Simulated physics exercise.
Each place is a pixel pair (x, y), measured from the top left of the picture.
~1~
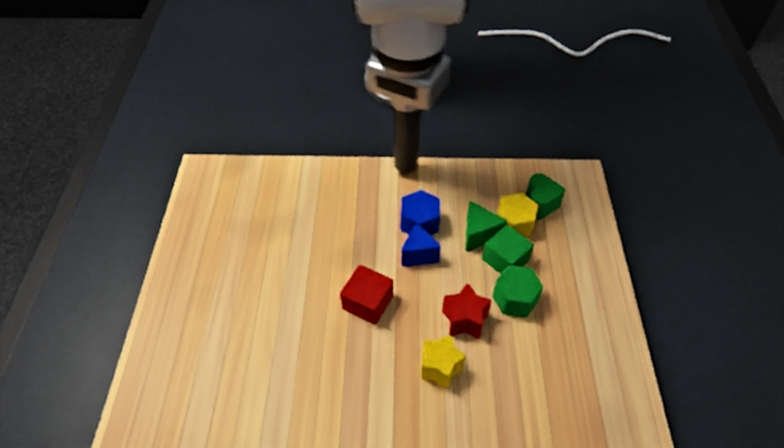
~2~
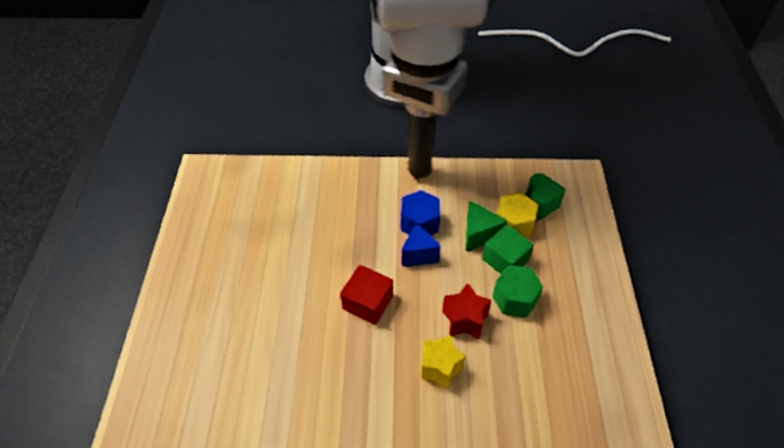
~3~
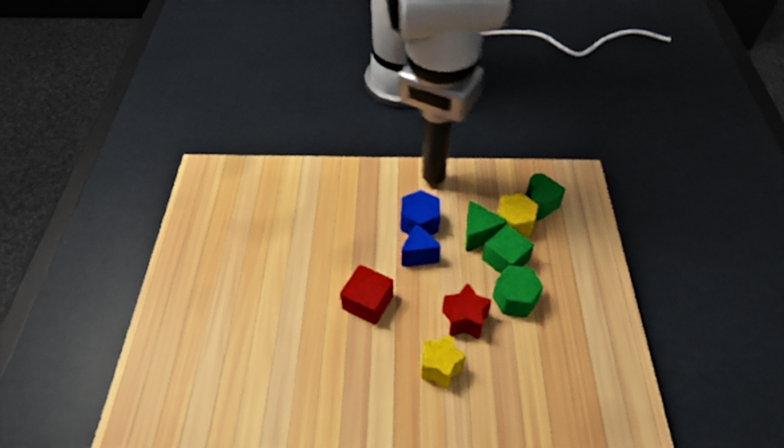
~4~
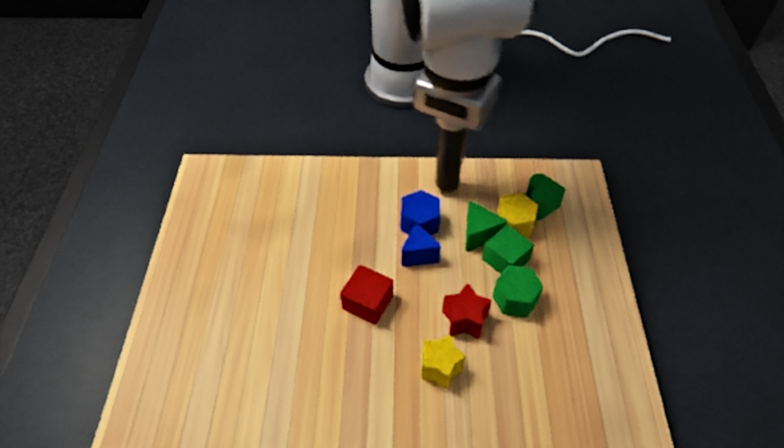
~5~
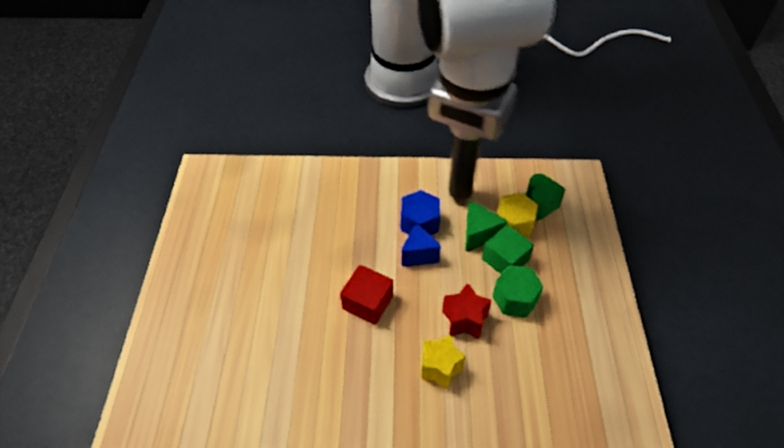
The video shows a robot arm with a dark rod moving steadily rightward and slightly downward along the top of a wooden board, nearing a green triangular block, while the red, blue, yellow and green blocks stay still.
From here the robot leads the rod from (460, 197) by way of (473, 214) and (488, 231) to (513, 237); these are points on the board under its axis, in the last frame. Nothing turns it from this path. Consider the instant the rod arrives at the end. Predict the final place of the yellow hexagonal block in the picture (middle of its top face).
The middle of its upper face should be somewhere near (547, 212).
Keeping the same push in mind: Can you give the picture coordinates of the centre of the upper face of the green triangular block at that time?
Close to (481, 240).
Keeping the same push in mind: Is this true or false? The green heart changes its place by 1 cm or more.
The claim holds.
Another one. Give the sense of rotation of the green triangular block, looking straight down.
From overhead, anticlockwise.
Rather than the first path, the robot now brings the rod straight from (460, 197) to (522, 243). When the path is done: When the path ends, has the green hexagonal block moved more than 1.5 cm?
Going by the path, no.
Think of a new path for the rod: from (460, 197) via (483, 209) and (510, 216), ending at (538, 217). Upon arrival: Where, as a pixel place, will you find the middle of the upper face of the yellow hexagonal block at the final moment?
Somewhere near (552, 226).
What follows on the original path. Halfway along, rod (481, 218); green triangular block (483, 229), turned 25° anticlockwise.
At the end, rod (515, 232); green triangular block (481, 240), turned 30° anticlockwise; green four-sided block (523, 251); yellow hexagonal block (547, 212), turned 30° anticlockwise; green heart (552, 184), turned 35° anticlockwise.
